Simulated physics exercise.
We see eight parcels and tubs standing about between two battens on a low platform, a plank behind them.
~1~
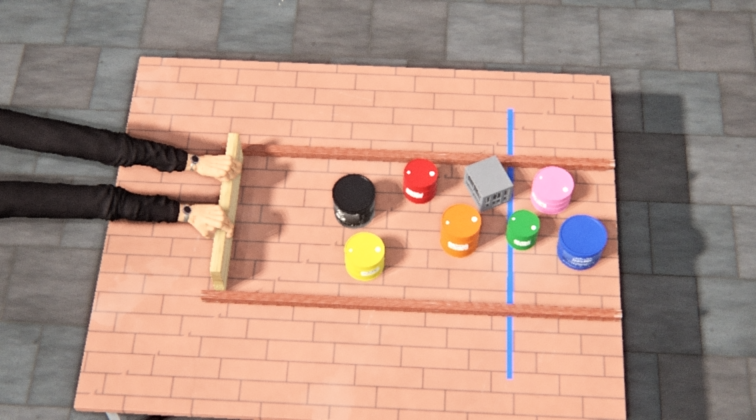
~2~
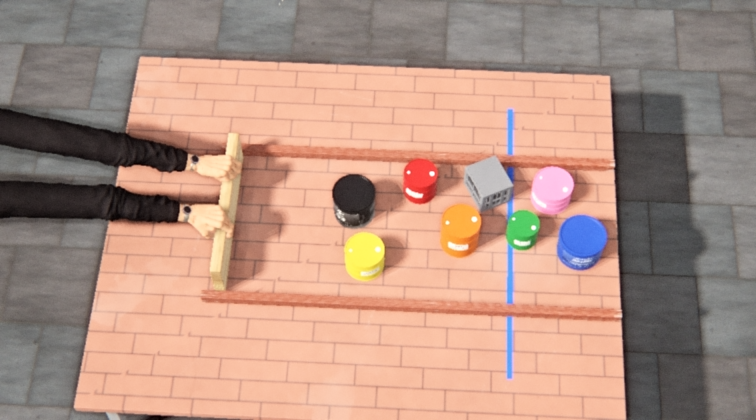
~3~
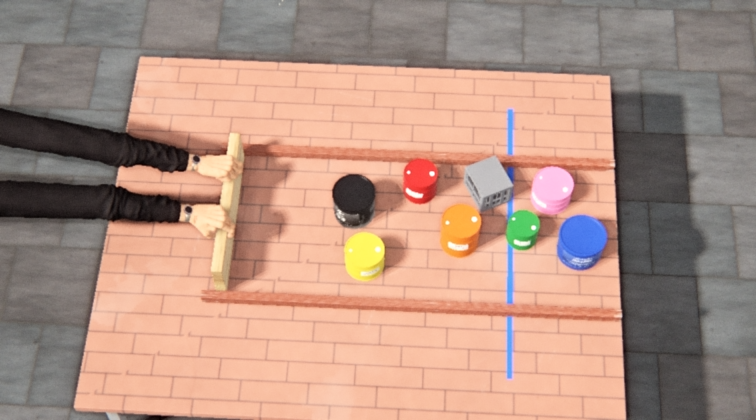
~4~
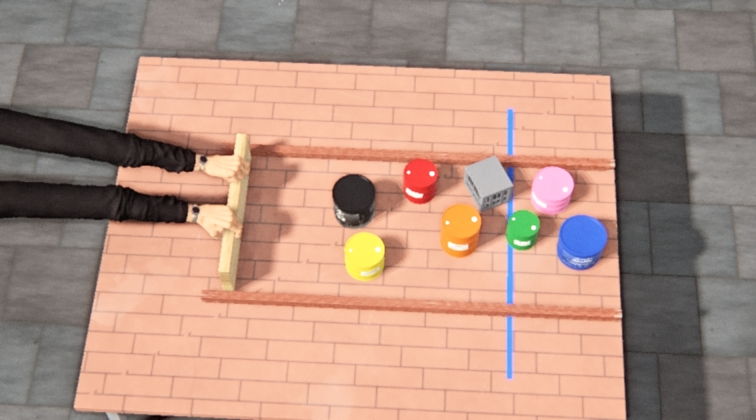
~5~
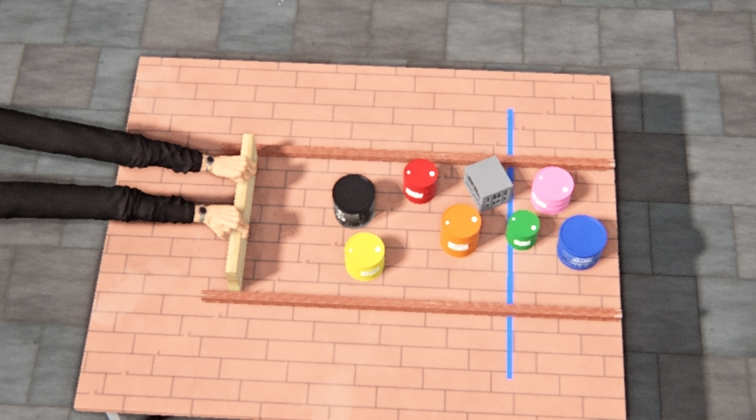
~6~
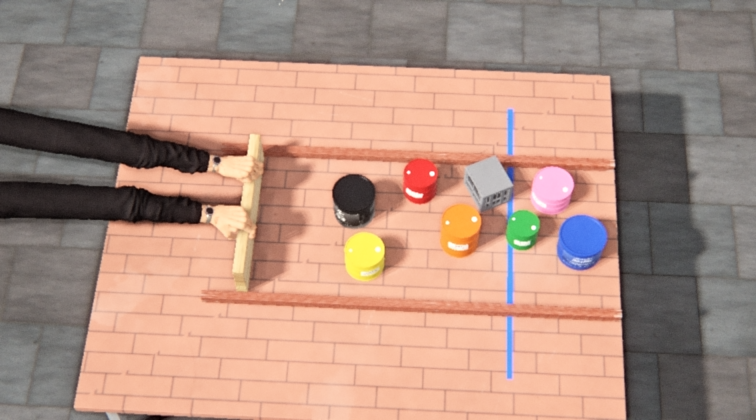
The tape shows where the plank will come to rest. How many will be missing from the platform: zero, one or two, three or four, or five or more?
As it turns out, the number that fall off is zero.
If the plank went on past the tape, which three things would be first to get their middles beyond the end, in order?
They are the pink canister, then the blue pail, then the grey crate.
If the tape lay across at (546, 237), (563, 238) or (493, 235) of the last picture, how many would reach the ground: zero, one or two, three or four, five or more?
Taking them in turn, just one or two; either one or two; not one.
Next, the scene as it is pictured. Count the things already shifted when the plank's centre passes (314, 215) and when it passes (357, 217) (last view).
By then 0, and 2.
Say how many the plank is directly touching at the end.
That makes 4.
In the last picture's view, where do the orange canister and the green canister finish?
Near (531, 245) and (566, 226).
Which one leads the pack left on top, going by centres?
The pink canister.
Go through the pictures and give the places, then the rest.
In the first frame, blue pail (581, 243); pink canister (552, 191); green canister (523, 230); plank (227, 212); tape (510, 236).
In the second frame, pink canister (552, 191); red canister (420, 182).
In the third frame, green canister (523, 230); black pail (354, 202).
In the fourth frame, blue pail (581, 243); orange canister (460, 231).
In the fifth frame, pink canister (552, 191); yellow canister (365, 257).
In the sixth frame, blue pail (581, 243); pink canister (552, 191); green canister (523, 230); plank (249, 213); tape (510, 236).
Early on, none off yet; blue pail at rest near (581, 243); pink canister at rest near (552, 191); green canister at rest near (523, 230).
Finally, the number that fall off is zero.
